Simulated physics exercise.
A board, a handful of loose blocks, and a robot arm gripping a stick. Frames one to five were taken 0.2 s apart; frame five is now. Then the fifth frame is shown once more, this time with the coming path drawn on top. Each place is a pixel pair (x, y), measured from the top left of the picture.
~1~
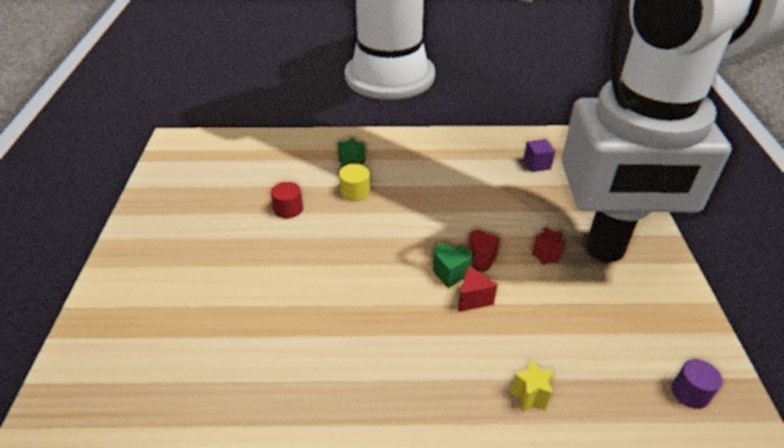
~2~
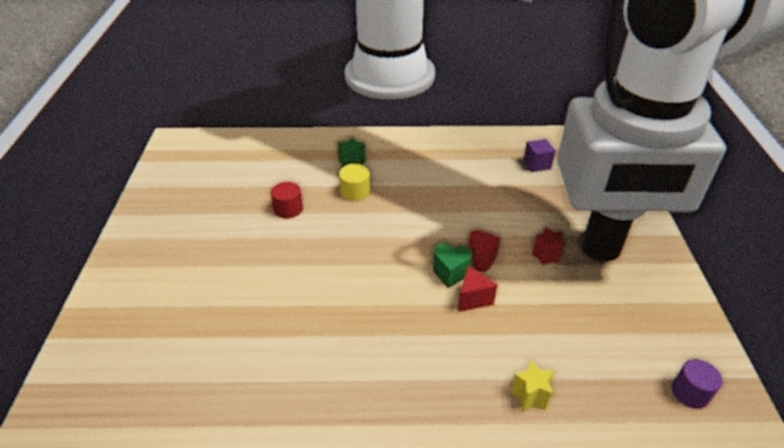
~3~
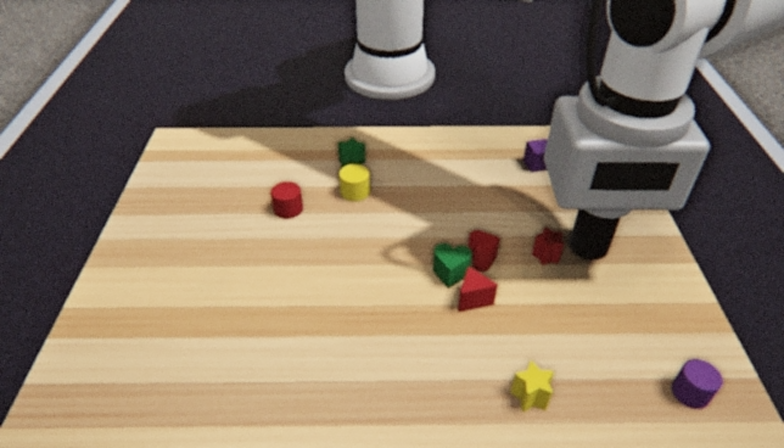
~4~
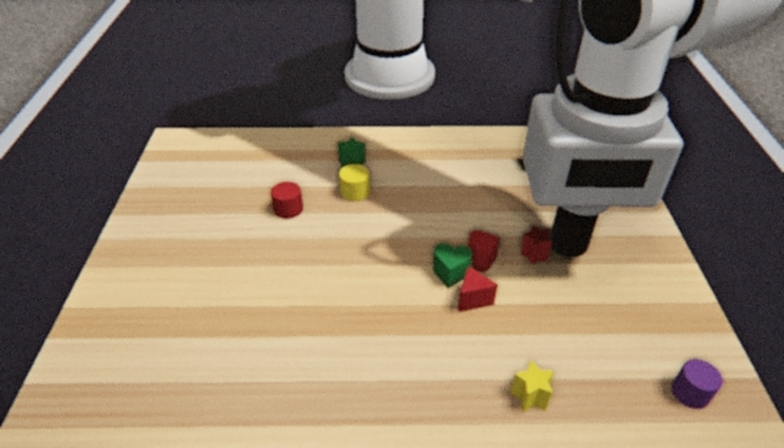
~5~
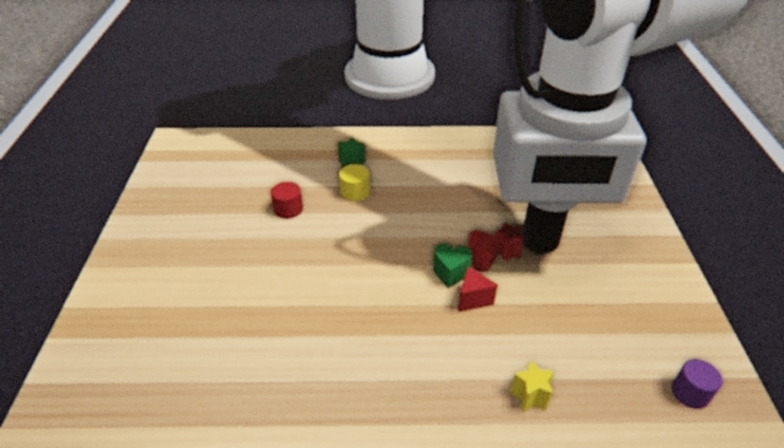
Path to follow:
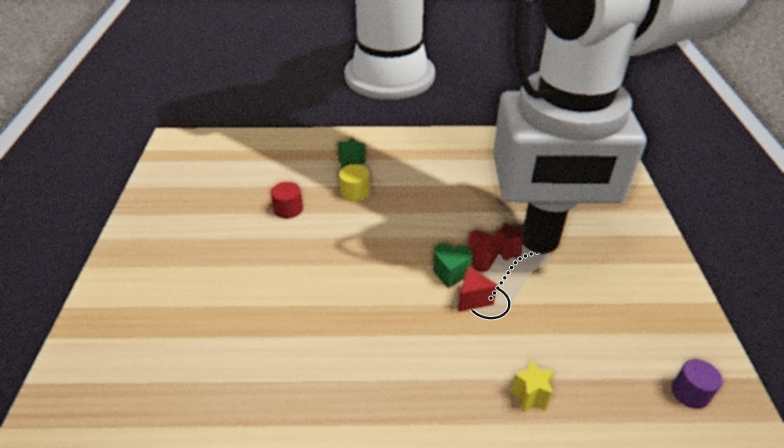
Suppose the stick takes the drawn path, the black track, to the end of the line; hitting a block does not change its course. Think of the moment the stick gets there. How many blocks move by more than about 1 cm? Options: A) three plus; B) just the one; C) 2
I choose A.
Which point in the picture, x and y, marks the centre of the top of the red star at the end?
Top centre: (491, 231).
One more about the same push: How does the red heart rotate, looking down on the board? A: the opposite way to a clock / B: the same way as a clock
The one that fits is A, the opposite way to a clock.
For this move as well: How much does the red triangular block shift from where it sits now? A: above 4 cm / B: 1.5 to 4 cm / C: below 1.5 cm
B - 1.5 to 4 cm.
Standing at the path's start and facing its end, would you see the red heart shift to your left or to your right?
Sideways shift: Right.
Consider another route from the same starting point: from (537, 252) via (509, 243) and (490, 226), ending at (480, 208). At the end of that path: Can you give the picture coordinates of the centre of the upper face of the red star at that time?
Somewhere near (469, 217).
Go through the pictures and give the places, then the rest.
The first picture shows stick's lower end at (605, 249); green heart at (453, 254); red triangular block at (476, 281); red heart at (484, 240); red star at (551, 236).
The second picture shows stick at (601, 248); blocks still.
The third picture shows stick at (589, 247); blocks still.
The fourth picture shows stick at (568, 244); red star at (539, 235).
The fifth picture shows stick at (540, 241); green heart at (453, 254); red triangular block at (476, 281); red heart at (484, 240); red star at (511, 231).
Drawn move, from (537, 252) over (515, 263) and (502, 282) to (489, 302).
What follows on the original path. Halfway along, stick at (510, 261); red heart at (468, 239), turned 45° anticlockwise; red star at (491, 231), turned 40° clockwise.
At the end, stick at (491, 290); green heart still; red triangular block at (462, 292), turned 30° clockwise; red heart at (468, 239), turned 45° anticlockwise; red star at (491, 231), turned 40° clockwise.
